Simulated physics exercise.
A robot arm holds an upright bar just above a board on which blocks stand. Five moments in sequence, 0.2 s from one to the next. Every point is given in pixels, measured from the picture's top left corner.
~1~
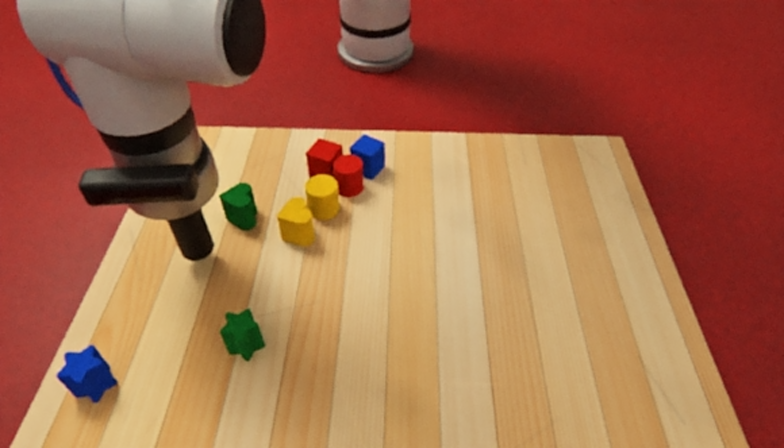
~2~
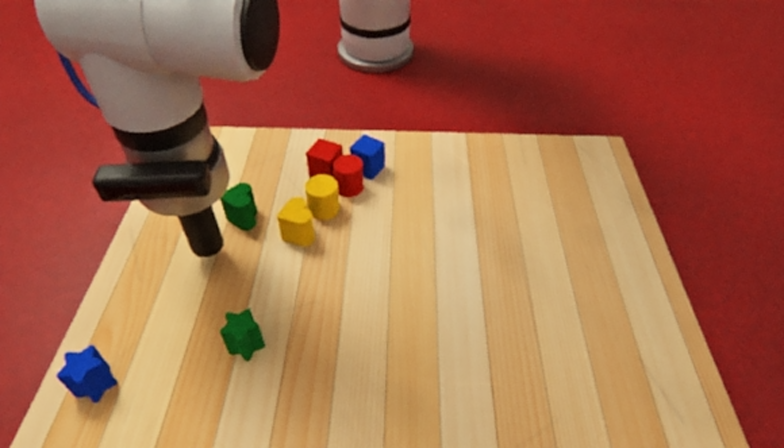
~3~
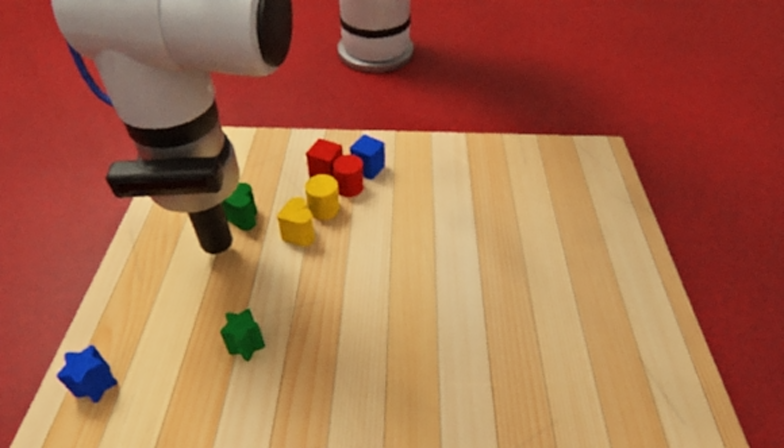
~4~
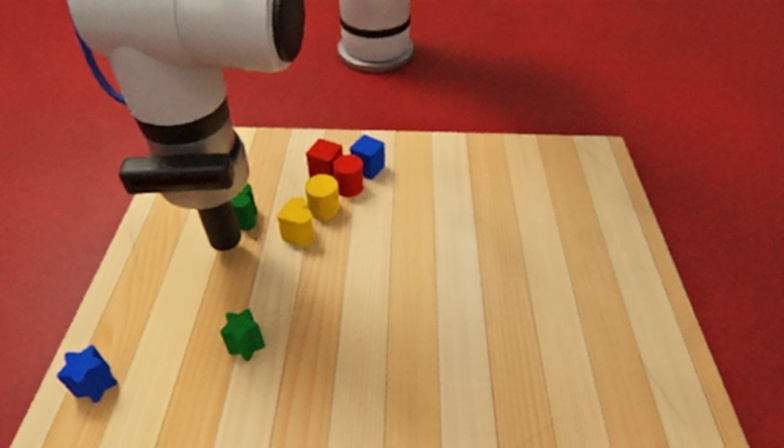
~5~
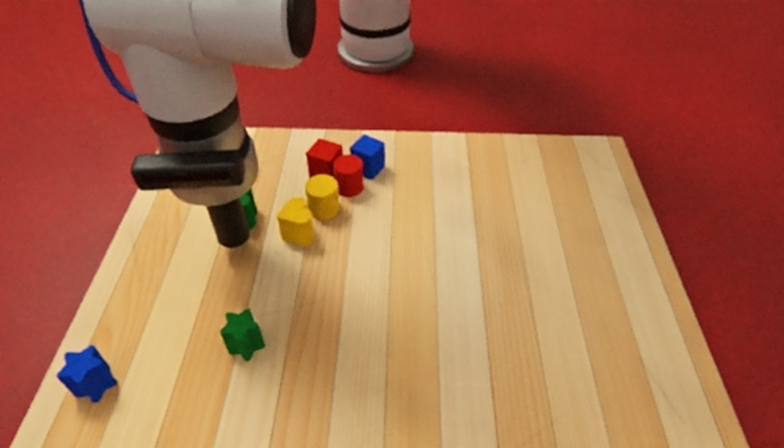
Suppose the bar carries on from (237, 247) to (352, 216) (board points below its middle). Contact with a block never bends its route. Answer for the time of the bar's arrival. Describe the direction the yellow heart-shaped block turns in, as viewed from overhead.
Viewed from above, clockwise.
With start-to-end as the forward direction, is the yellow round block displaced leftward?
Yes, it checks out.
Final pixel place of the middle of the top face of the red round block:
When the path ends, it will be at (351, 152).
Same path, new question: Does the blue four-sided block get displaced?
Yes, that is what happens.
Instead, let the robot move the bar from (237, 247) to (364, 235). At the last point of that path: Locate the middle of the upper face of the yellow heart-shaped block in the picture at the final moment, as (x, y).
It will end up at (347, 192).
The first path, step by step. One third of the way, bar (275, 226); yellow heart-shaped block (307, 208).
Two thirds of the way, bar (315, 215); yellow heart-shaped block (342, 205), turned 15° anticlockwise; yellow round block (327, 181).
At the end, bar (351, 205); yellow heart-shaped block (376, 203), turned 20° clockwise; yellow round block (342, 171); red round block (351, 152); blue four-sided block (373, 140).
